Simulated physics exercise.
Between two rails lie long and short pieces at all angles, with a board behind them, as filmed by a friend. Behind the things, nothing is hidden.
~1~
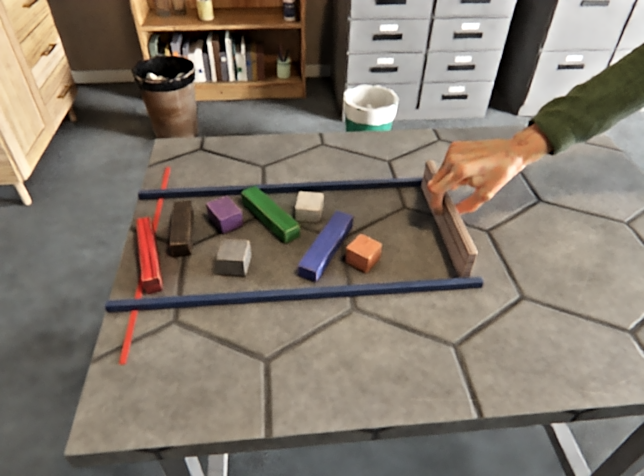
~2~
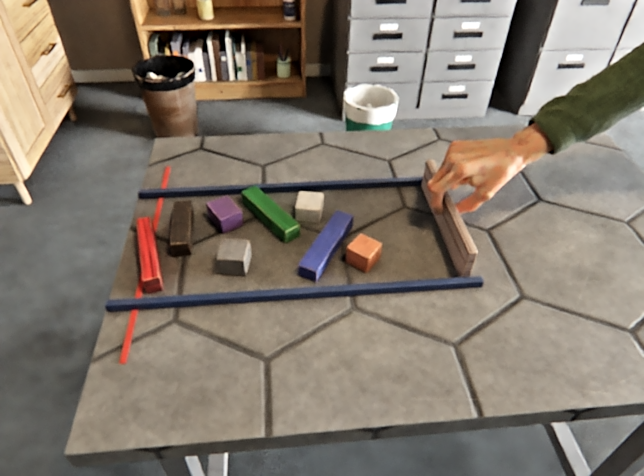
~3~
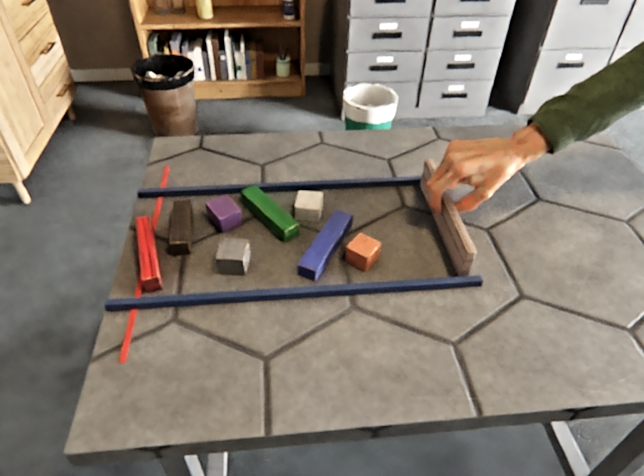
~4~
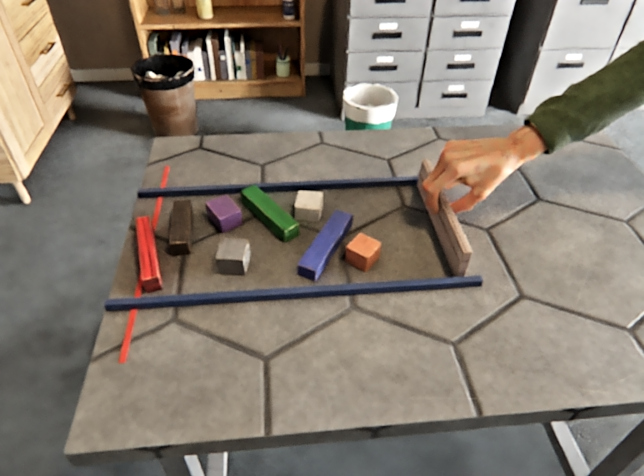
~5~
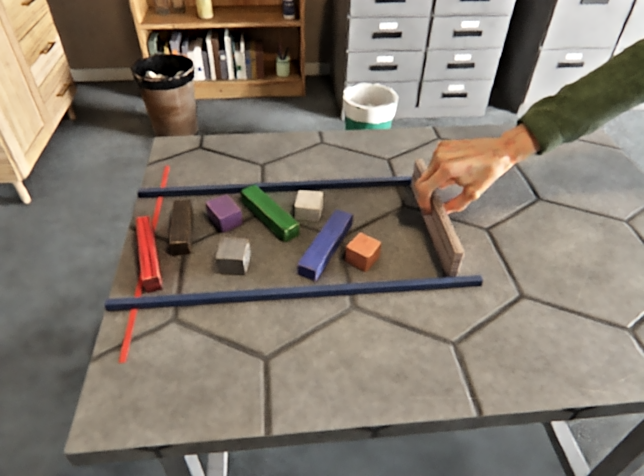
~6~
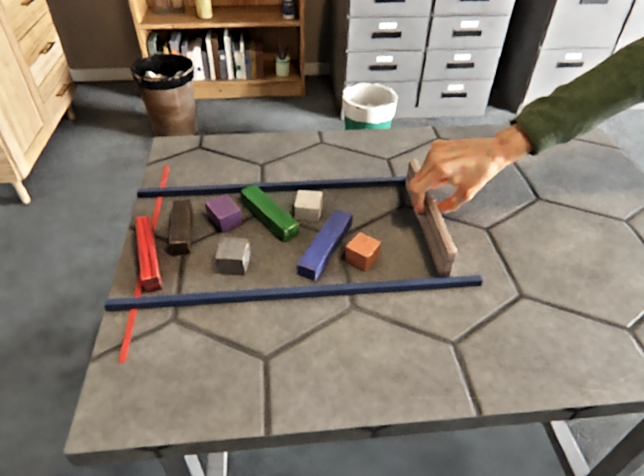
The clip opens on coloured blocks and bars lying at angles between two dark blue rails on a tiled tabletop, with a hand holding a board upright at the right. The hand barely moves at first, then slides the board slightly left, while the pieces stay still.
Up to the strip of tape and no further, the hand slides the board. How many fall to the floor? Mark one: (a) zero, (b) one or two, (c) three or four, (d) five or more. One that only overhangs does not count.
(d) five or more.
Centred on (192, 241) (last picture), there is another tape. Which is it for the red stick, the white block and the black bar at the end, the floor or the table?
Taking each: The red stick topples, the white block holds its spot, the black bar topples.
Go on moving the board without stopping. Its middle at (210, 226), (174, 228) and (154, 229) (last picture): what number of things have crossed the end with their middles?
Per position: 1 / 4 / 5.
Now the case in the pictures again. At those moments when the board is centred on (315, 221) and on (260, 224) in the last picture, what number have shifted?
Counts: 4 / 7.
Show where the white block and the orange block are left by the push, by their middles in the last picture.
About (134, 210), and about (124, 276).
Soon after, none off yet; red stick at rest near (148, 252); black bar at rest near (182, 226); purple block at rest near (224, 213).
After that, none off yet; red stick moving near (138, 255); black bar displaced a little near (147, 231); purple block displaced well along near (169, 217).
In the end, the number that fall off is five or more; gone, blue bar, green stick, grey block, purple block, black bar and red stick.
